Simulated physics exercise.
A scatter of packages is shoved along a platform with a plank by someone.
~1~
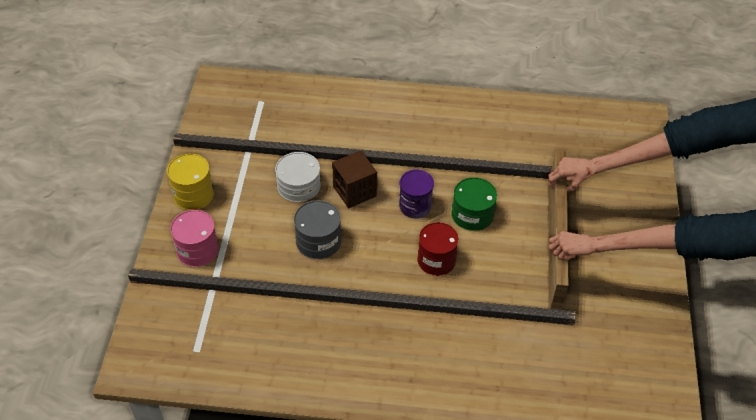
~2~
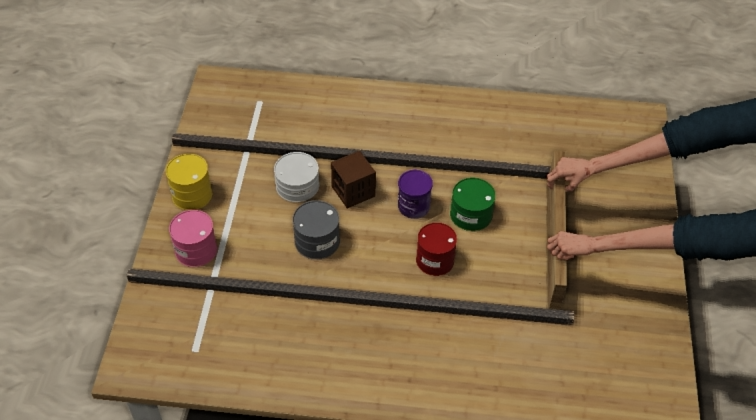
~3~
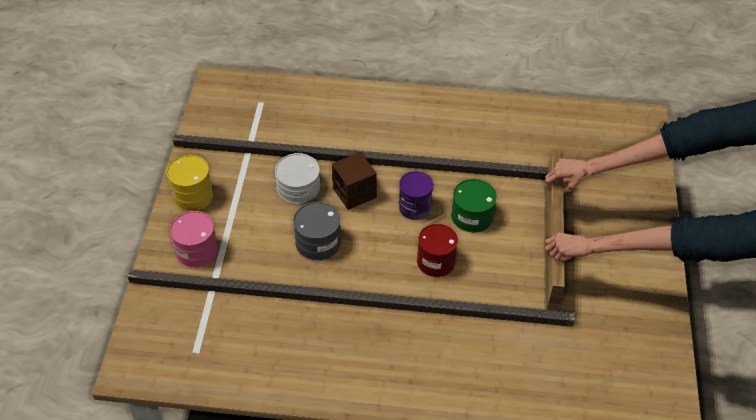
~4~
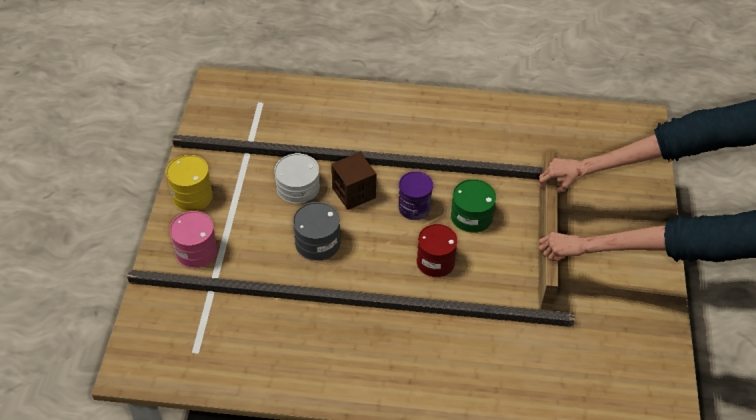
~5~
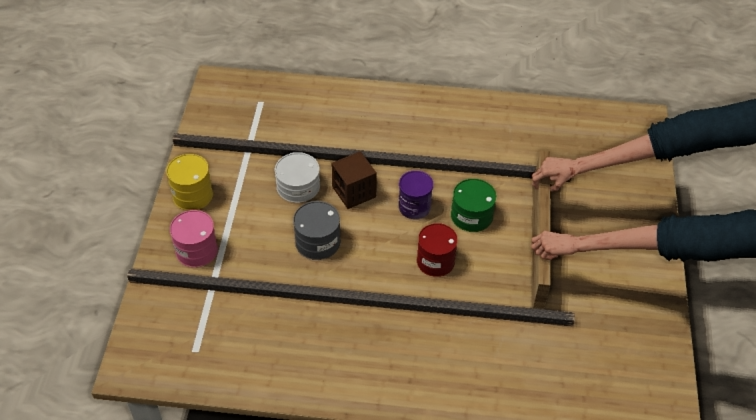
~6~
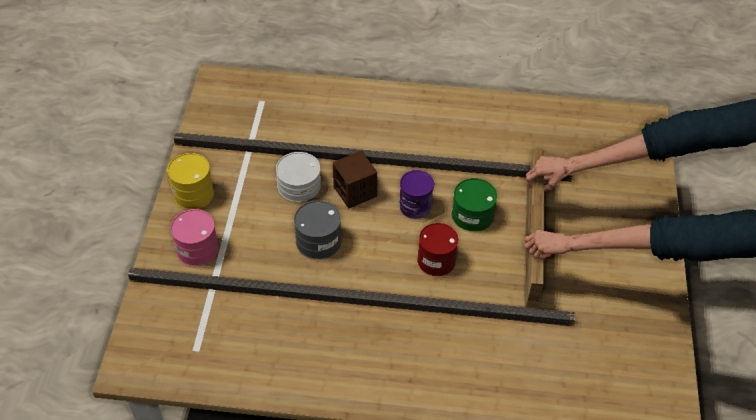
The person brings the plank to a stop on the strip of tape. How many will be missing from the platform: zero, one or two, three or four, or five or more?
Looks to me like the count going over is a one or a two.
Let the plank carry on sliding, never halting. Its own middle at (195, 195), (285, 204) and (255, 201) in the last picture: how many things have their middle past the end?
Going through the three places, I get 4, 0 and 0.
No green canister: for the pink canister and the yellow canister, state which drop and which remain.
Outcome: Pink canister is not lost; yellow canister ends up off.
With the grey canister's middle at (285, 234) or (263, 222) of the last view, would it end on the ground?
Lab note: Grey canister, try one rests in place; try two rests in place.
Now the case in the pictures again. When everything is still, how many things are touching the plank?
I count 3 of them.
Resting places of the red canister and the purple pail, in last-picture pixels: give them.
In the last picture they sit at about (206, 225) and about (176, 183).
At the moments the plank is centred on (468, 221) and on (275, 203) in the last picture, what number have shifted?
I get 2 at the one place and 8 at the other.
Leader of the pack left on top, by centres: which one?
Pink canister.
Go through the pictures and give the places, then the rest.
In the first picture, yellow canister (191, 182); pink canister (195, 238); white canister (298, 177); plank (558, 229); tape (232, 214).
In the second picture, pink canister (194, 239); brown crate (353, 180).
In the third picture, white canister (298, 178); green canister (474, 206).
In the fourth picture, yellow canister (190, 183); plank (548, 230).
In the fifth picture, pink canister (194, 239); grey canister (317, 231).
In the sixth picture, yellow canister (191, 181); pink canister (195, 238); white canister (299, 177); plank (535, 228); tape (232, 213).
Soon after, none off yet; yellow canister at rest near (191, 181); pink canister at rest near (195, 238); white canister at rest near (299, 177).
Then, none off yet; yellow canister at rest near (191, 181); pink canister at rest near (195, 238); white canister moved a little near (294, 174).
Further on, none off yet; yellow canister at rest near (191, 181); pink canister moved a little near (181, 239); white canister moved about its own width near (243, 167).
At rest, the number that fall off is one or two; fallen, yellow canister.
